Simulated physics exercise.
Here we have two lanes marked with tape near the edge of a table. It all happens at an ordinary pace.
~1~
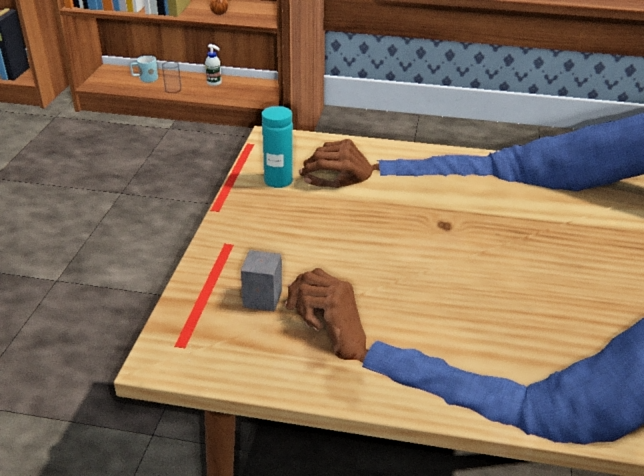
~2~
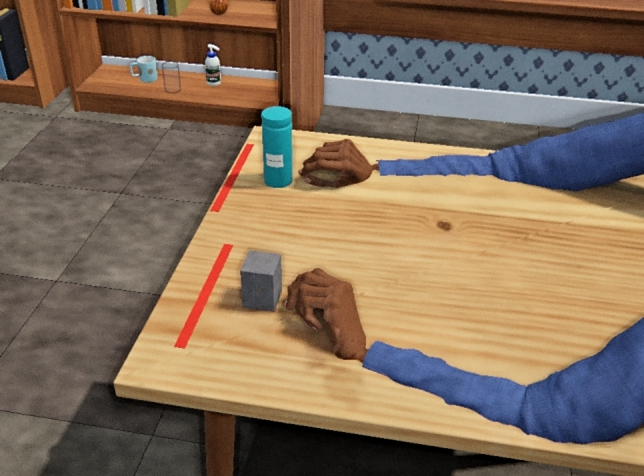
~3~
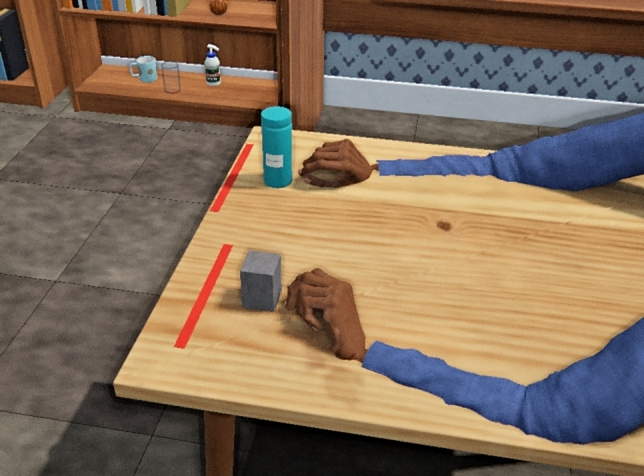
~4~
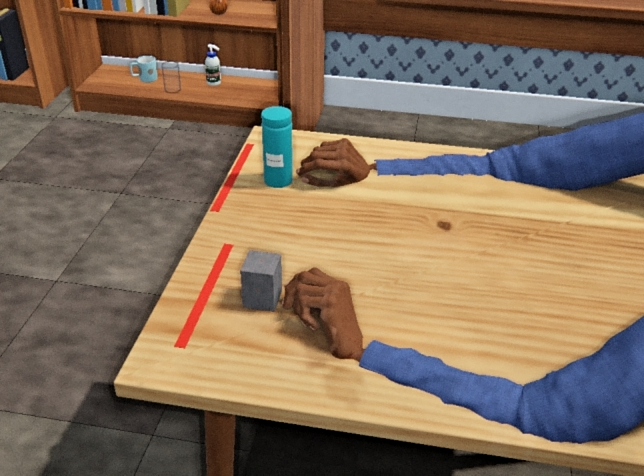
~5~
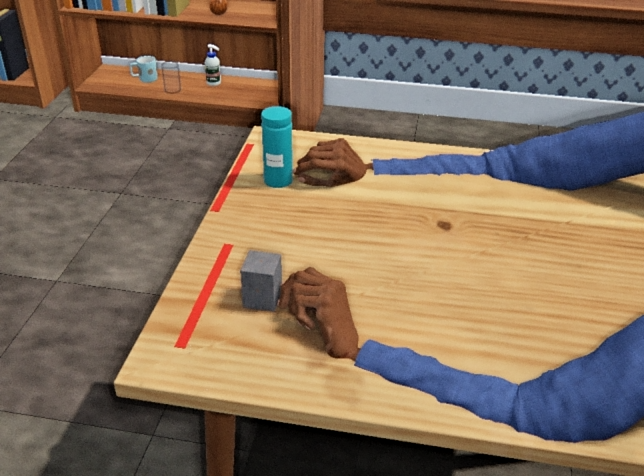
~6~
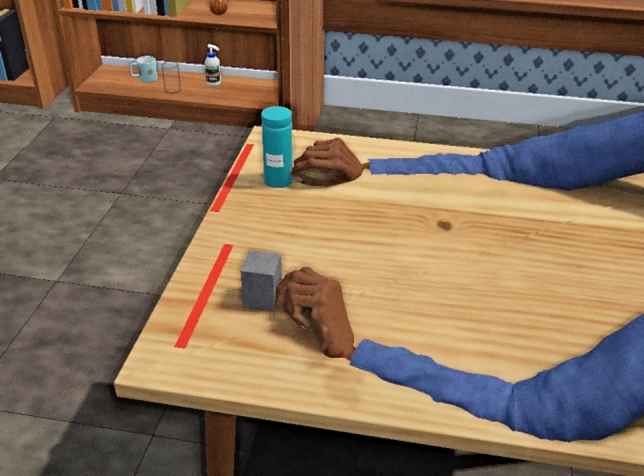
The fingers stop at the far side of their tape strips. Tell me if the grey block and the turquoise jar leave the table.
The grey block stays on the table and the turquoise jar goes over the edge.
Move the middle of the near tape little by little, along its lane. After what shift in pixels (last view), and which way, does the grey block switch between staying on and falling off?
About 20 pixels left.
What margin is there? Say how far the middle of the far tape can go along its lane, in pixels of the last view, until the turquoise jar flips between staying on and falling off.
About 12 pixels right.
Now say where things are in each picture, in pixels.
The first picture shows grey block (262, 281); turquoise jar (278, 148).
The second picture shows turquoise jar (277, 148).
The third picture shows grey block (262, 281).
The fourth picture shows turquoise jar (277, 148).
The fifth picture shows grey block (262, 281).
The sixth picture shows grey block (262, 281); turquoise jar (277, 148).
Then, 1.06 s on from there, grey block displaced well along near (190, 272); turquoise jar displaced well along near (216, 142).
Then, 1.30 s on from there, grey block displaced well along near (183, 271); turquoise jar turned 60° from its first pose near (181, 183).
Then, 1.54 s on from there, grey block displaced well along near (183, 271); turquoise jar on its way down near (166, 387).
In the end, the grey block remains on top, near (183, 271); the turquoise jar falls off the table.
